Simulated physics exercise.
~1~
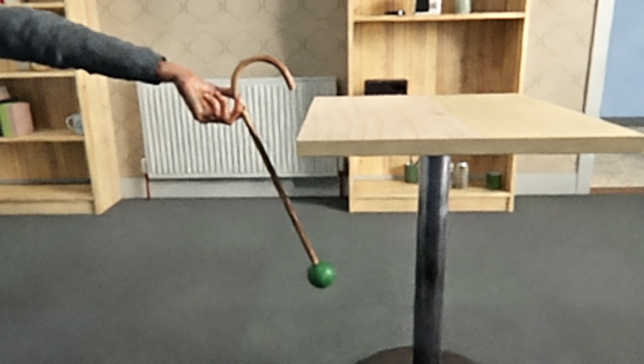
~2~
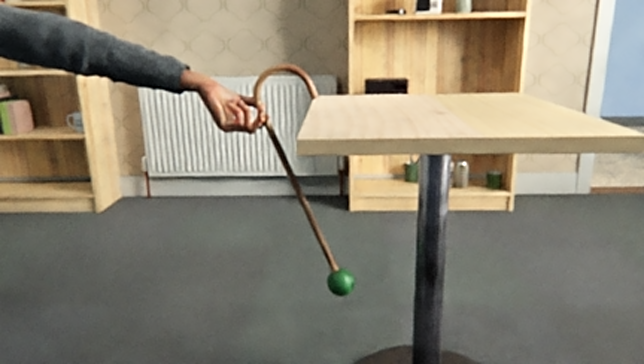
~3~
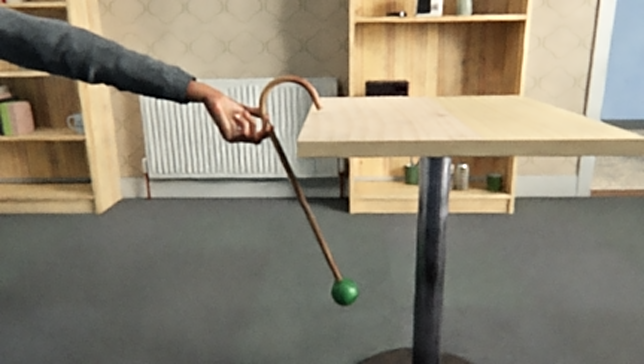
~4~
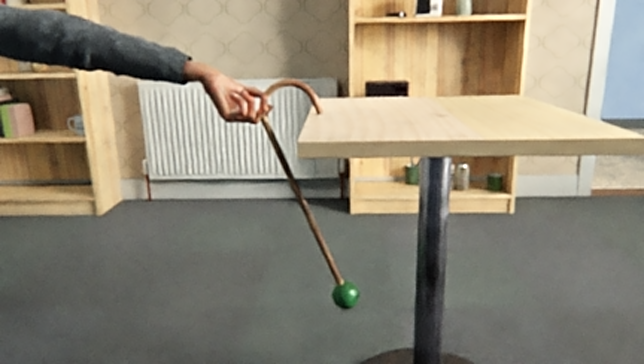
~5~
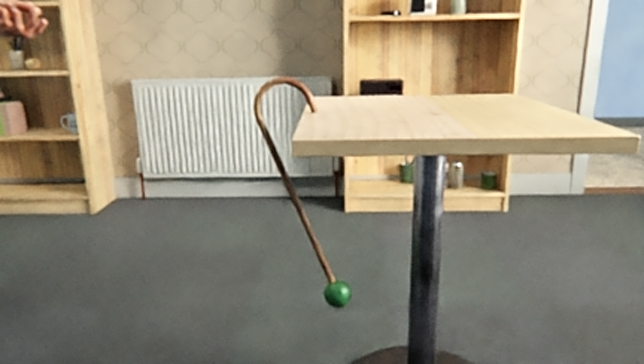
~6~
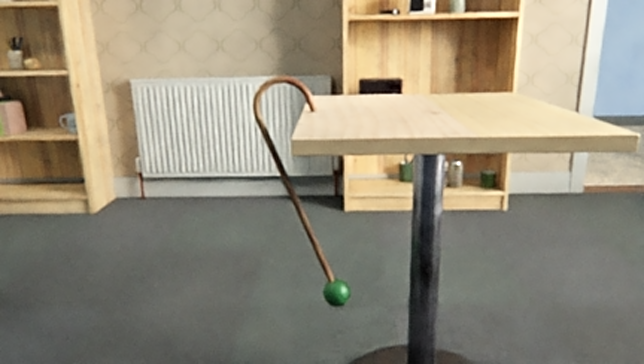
The footage shows a hand holding a thin brown cane-like object with a green ball at its lower end, moving it right to hook its curved top over a small table's left edge. The hand lets go and withdraws left, leaving it hanging there.
